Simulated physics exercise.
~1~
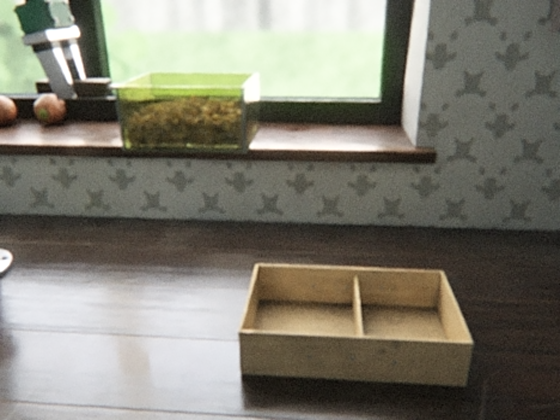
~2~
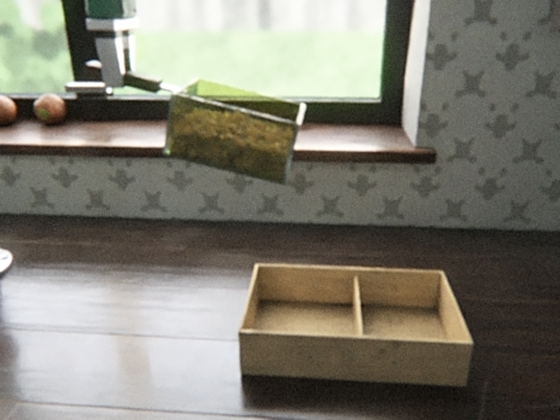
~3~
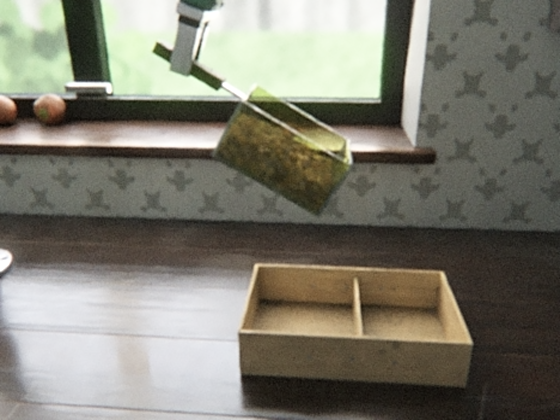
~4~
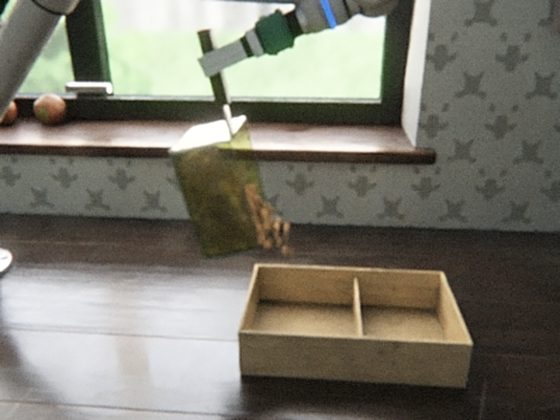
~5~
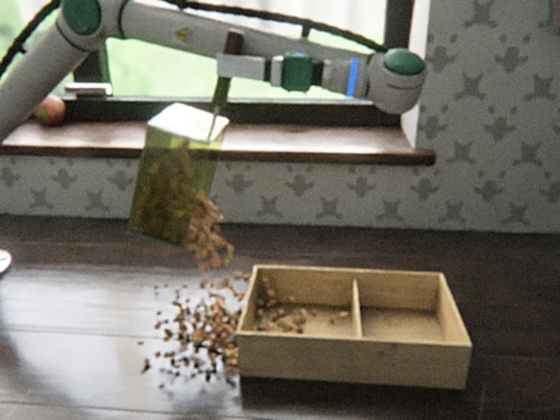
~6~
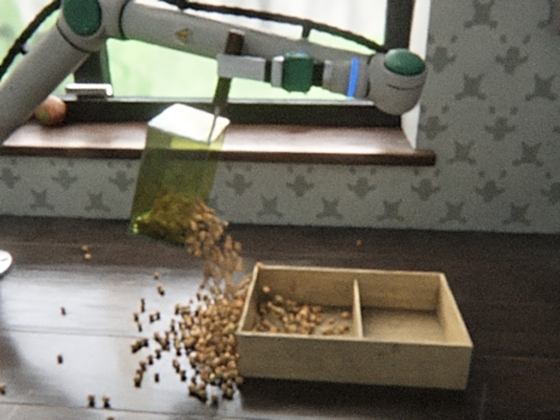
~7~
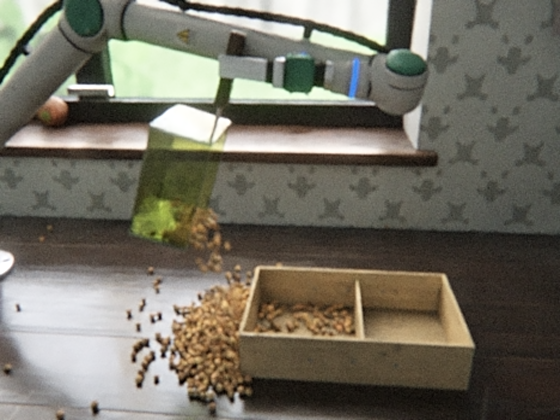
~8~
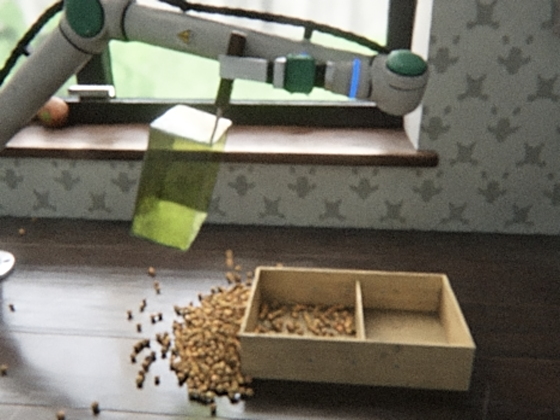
At the start, a clear yellow-green box filled with dried chickpeas sits on a windowsill, held by a robot gripper, above a dark table with a divided wooden crate. The arm lifts the box and carries it right, tilting it as it goes. It then swings back slightly left and tips steeply, and chickpeas begin to spill out. They pour down around the crate's left edge, some landing in its left compartment but most piling on the table beside it. Finally the tilted box hangs empty and still, the right compartment bare.
